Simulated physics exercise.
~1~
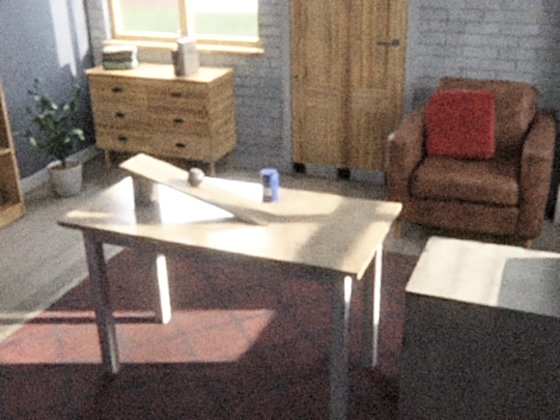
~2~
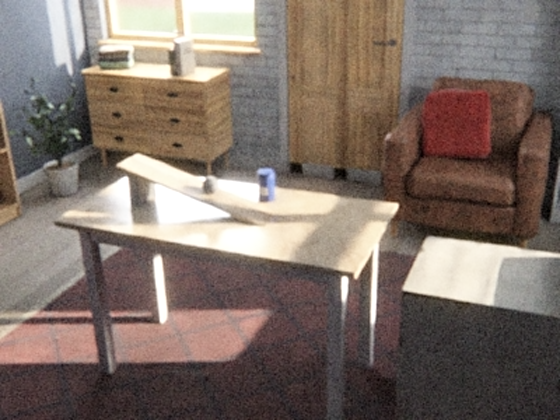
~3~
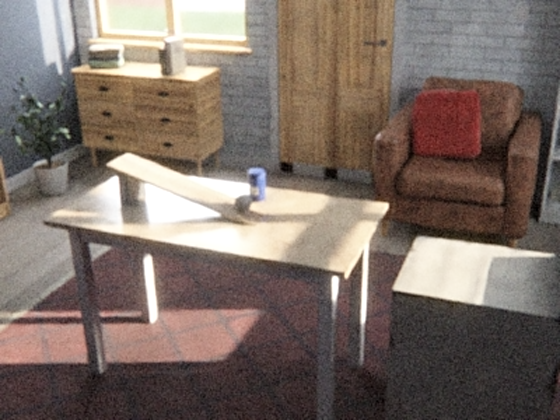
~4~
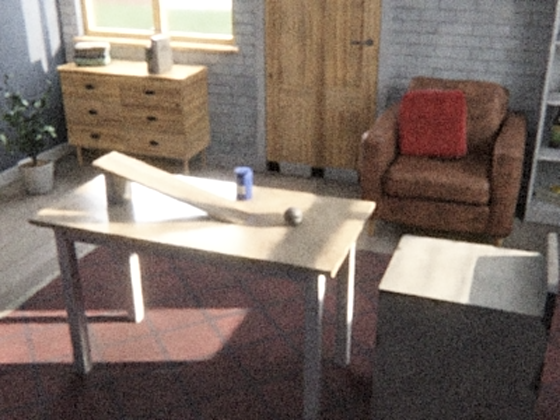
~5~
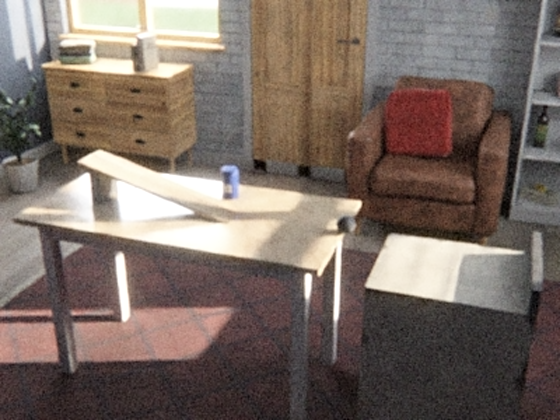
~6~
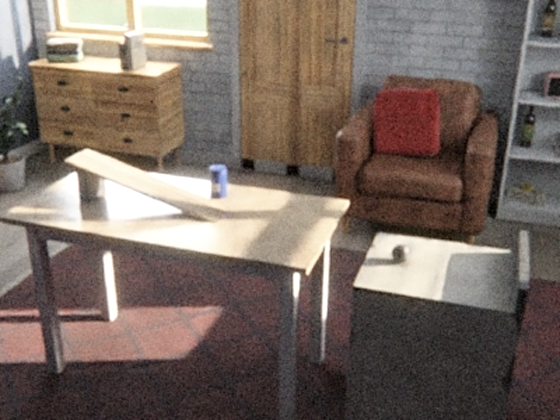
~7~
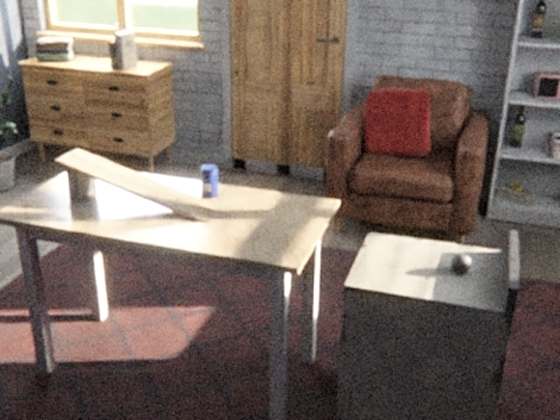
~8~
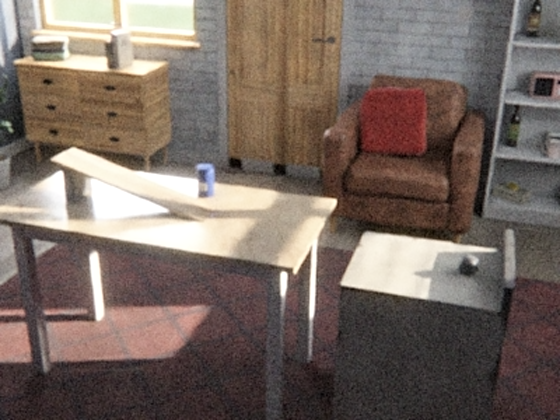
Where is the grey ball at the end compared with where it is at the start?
At the start the grey ball is on the ramp on the table. At the end it rests on the lower top to the right, near the raised strip at its far end.
